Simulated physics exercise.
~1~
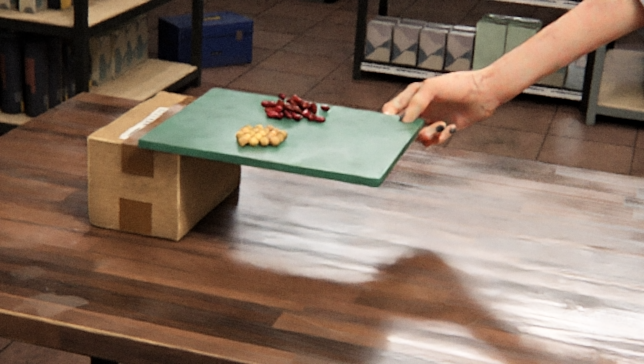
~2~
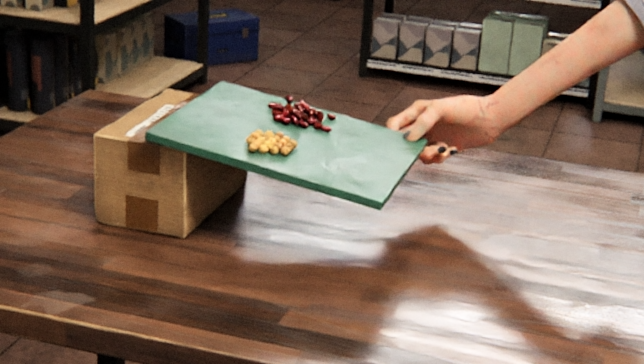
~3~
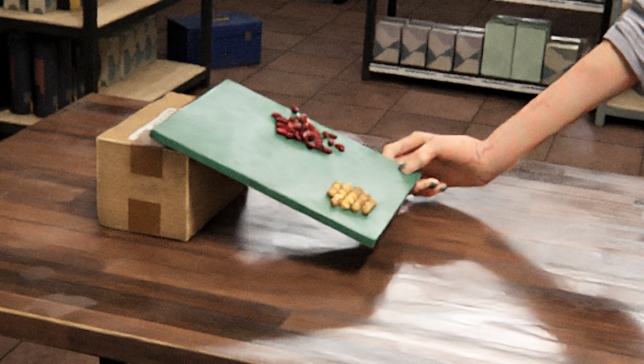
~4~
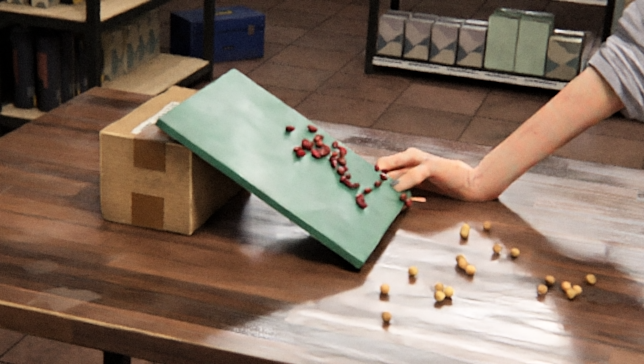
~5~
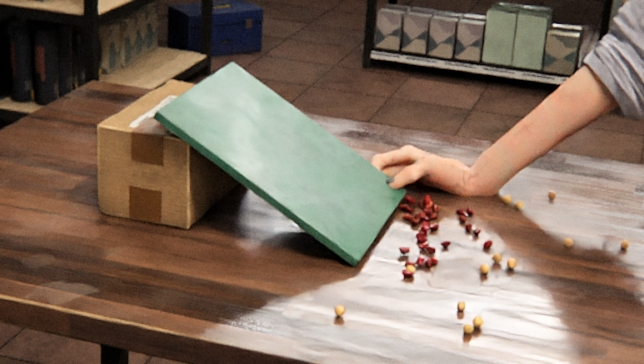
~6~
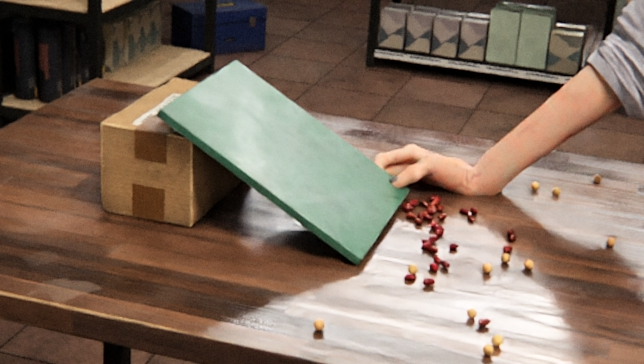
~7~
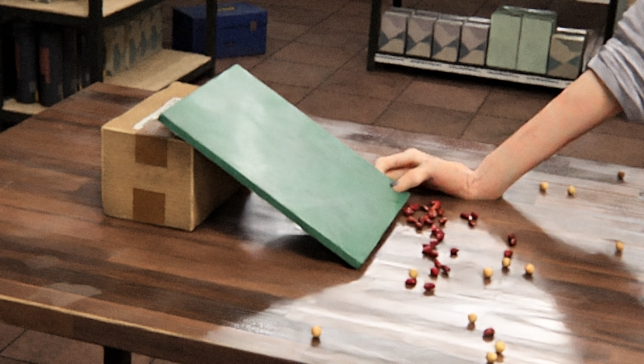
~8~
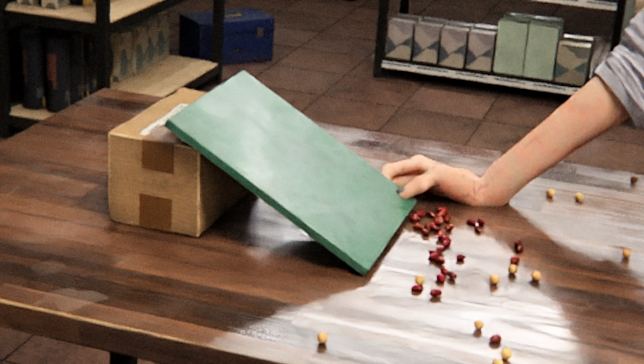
A hand lowered the free end of a green board propped on a cardboard box until it rested on the wooden table, and the yellow pieces slid off first and scattered widely, while the dark red ones followed and mostly stayed closer to the board.
